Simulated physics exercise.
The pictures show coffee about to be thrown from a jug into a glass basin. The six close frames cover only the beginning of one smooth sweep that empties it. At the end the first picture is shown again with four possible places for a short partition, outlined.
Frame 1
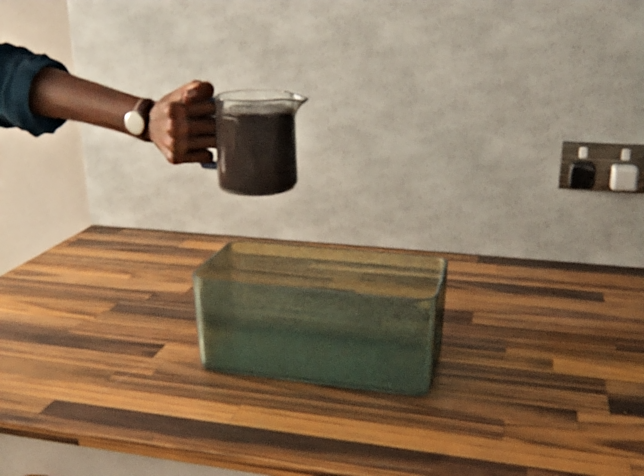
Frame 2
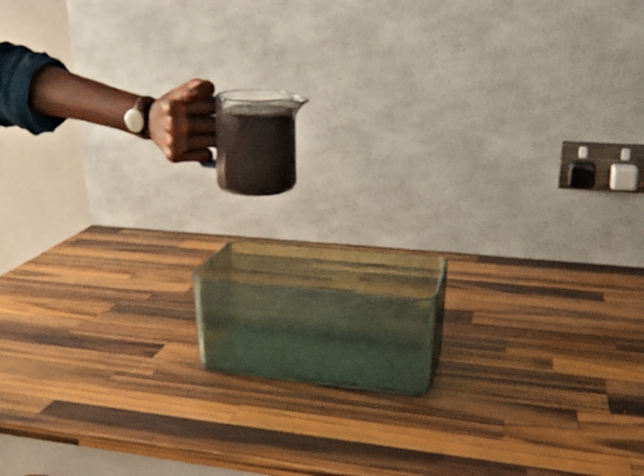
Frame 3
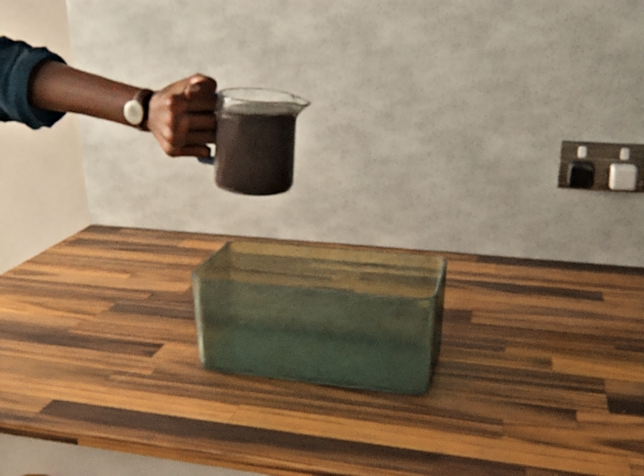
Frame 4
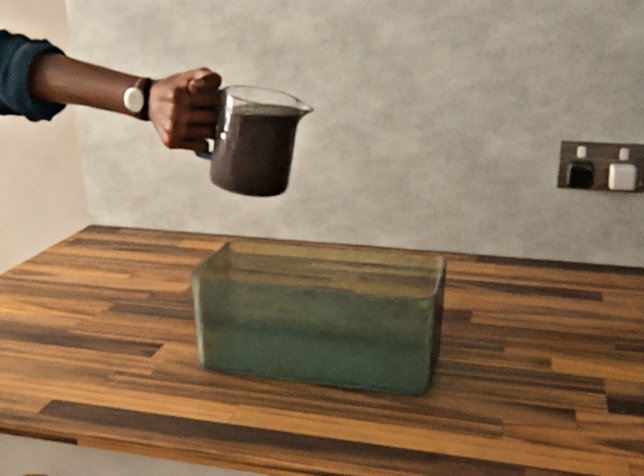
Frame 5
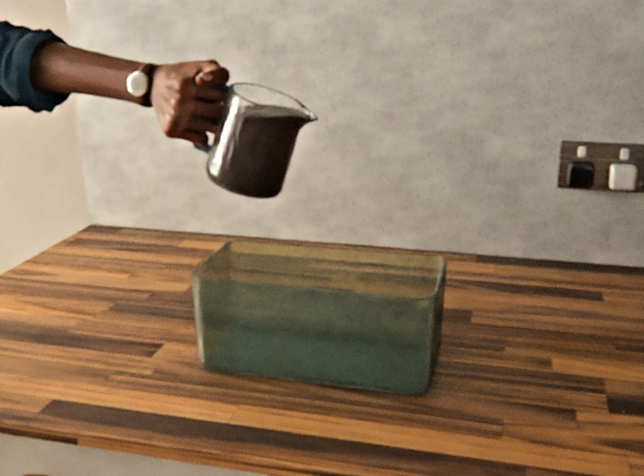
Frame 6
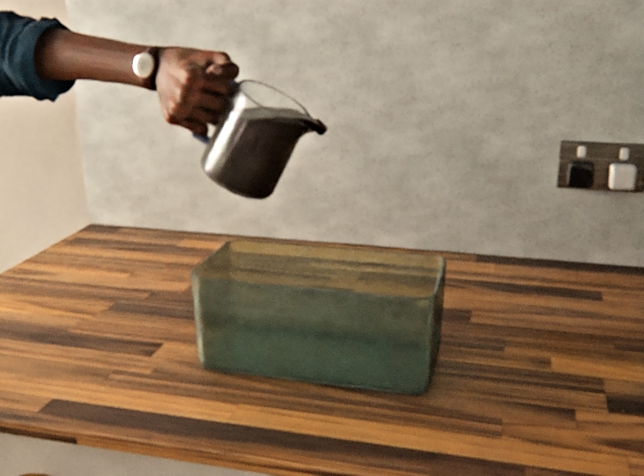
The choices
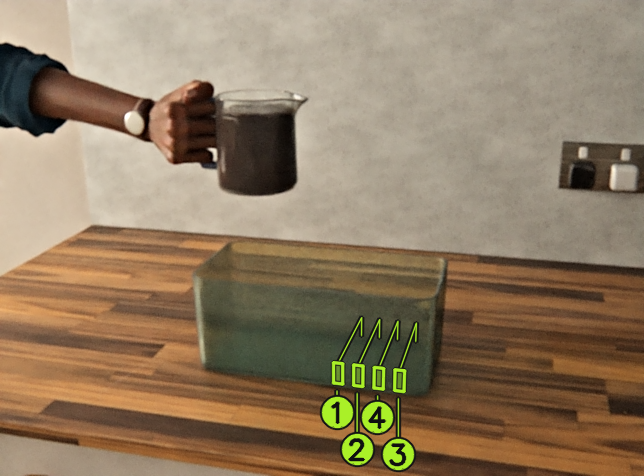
The clip shows a hand holding a glass jug of dark coffee upright above a glass basin on a wooden counter, then gradually tilting it to the right until coffee reaches just over the lip.
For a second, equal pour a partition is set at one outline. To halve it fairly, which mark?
Choose 2.
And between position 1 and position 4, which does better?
The answer is 1.
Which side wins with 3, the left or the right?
More ends on the left.
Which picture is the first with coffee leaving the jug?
In picture 6.
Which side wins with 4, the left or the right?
More ends on the left.
On the marked copy, 1 at (337, 390); 2 at (357, 393); 3 at (398, 398); 4 at (377, 395).
With 1, about 31 % ends left of the wall and 68 % right of it.
With 2, about 50 % ends left of the wall and 50 % right of it.
With 3, about 86 % ends left of the wall and 11 % right of it.
With 4, about 80 % ends left of the wall and 19 % right of it.
